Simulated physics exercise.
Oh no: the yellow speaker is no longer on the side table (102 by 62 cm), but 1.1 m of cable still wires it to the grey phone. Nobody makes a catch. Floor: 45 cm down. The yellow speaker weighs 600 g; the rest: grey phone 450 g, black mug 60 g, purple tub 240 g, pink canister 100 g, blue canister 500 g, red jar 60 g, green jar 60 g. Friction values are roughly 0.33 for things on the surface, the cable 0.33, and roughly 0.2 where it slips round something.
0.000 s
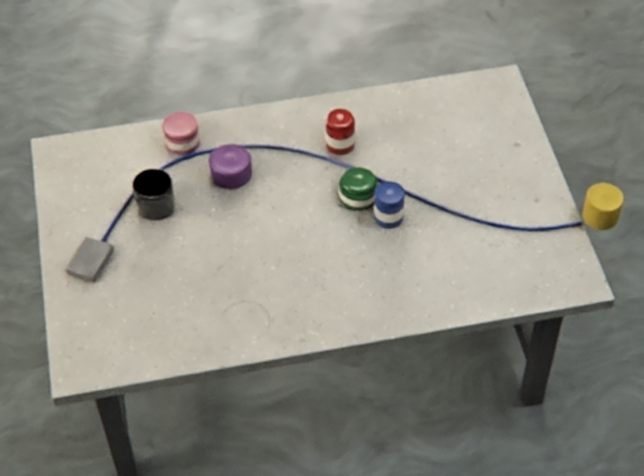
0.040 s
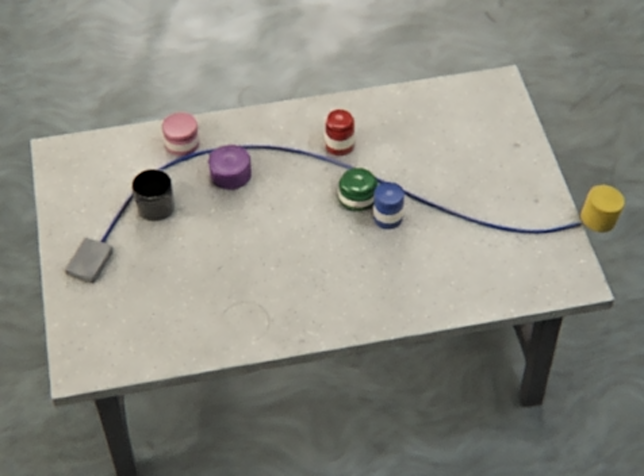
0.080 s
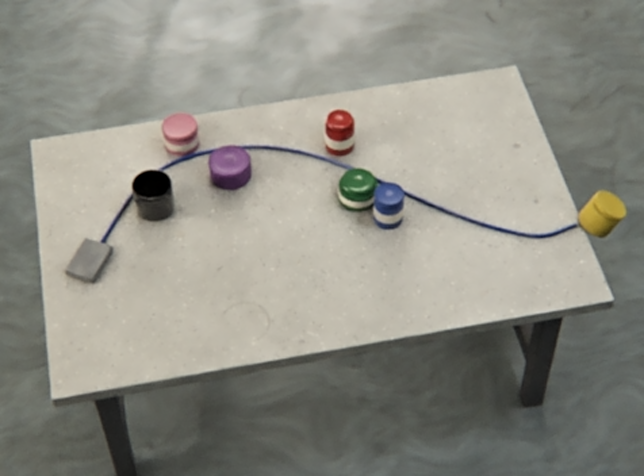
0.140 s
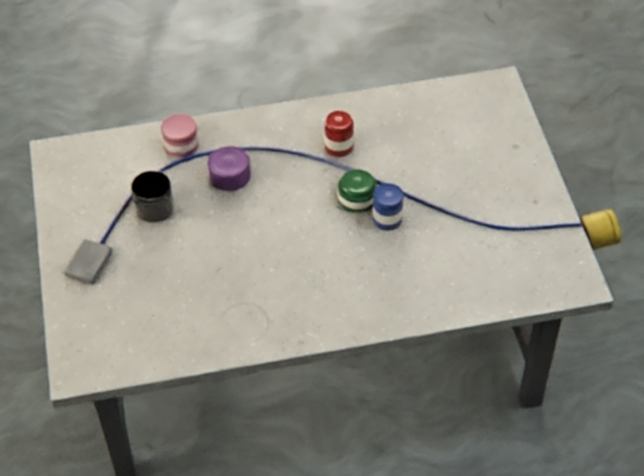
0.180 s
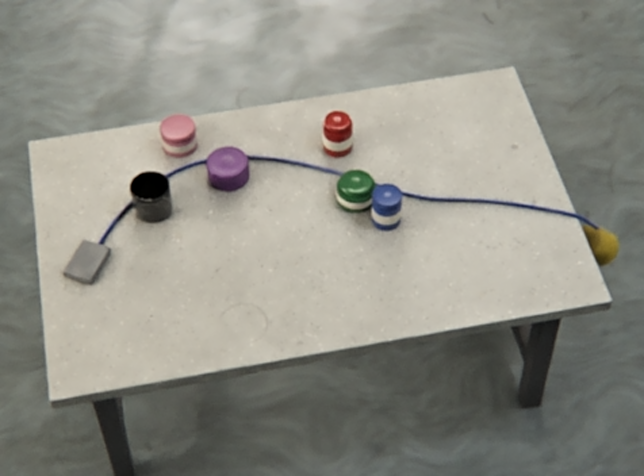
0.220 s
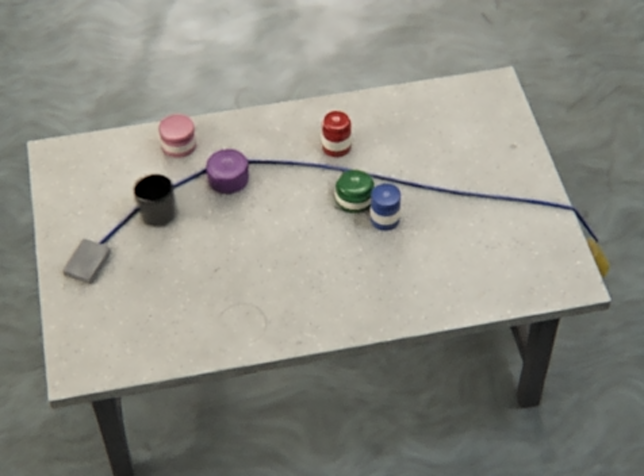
A pale side table with dark legs stands on a swirled grey floor, seen from above at an angle by a still camera. A grey block and black mug sit at left, pink and purple containers nearby, red, green and blue ones around the middle. At the right edge a yellow cylinder tips and sinks beside the tabletop, and the curving blue cable straightens, the mug shifting slightly.
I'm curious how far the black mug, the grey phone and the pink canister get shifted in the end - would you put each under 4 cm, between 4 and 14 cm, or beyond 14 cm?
I'd put the black mug beyond 14 cm; I'd put the grey phone beyond 14 cm; I'd put the pink canister under 4 cm.
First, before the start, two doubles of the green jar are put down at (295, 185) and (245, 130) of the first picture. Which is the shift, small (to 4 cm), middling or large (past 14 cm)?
Result, in order: Major / minor.
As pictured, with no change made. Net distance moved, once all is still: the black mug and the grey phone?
I'd put the black mug at around 25 centimetres and the grey phone at around 30 centimetres.
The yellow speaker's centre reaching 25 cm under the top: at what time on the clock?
It gets there at roughly 0.34 s.
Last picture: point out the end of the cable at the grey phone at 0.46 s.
Around (174, 227).
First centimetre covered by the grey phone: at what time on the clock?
Answer: Grey phone, 0.26 s.
By 0.5 s, the cable's tail end at (174, 227); black mug 22 cm off its start, grey phone 14 cm off its start, purple tub 21 cm off its start.
By 0.7 s, the cable's tail end at (252, 208); grey phone 29 cm off its start, black mug 26 cm off its start, purple tub 27 cm off its start.
By 1.0 s, the cable's tail end at (254, 207); grey phone 30 cm off its start at (231, 201), black mug 26 cm off its start at (234, 266), purple tub 27 cm off its start at (280, 264).
By 1.2 s, the cable's tail end at (254, 207); grey phone 30 cm off its start, black mug 26 cm off its start, purple tub 27 cm off its start.
By 2.4 s, the cable's tail end at (254, 207); grey phone 30 cm off its start at (231, 201), black mug 26 cm off its start at (234, 266), pink canister 0 cm off its start at (176, 126), purple tub 27 cm off its start at (280, 264).
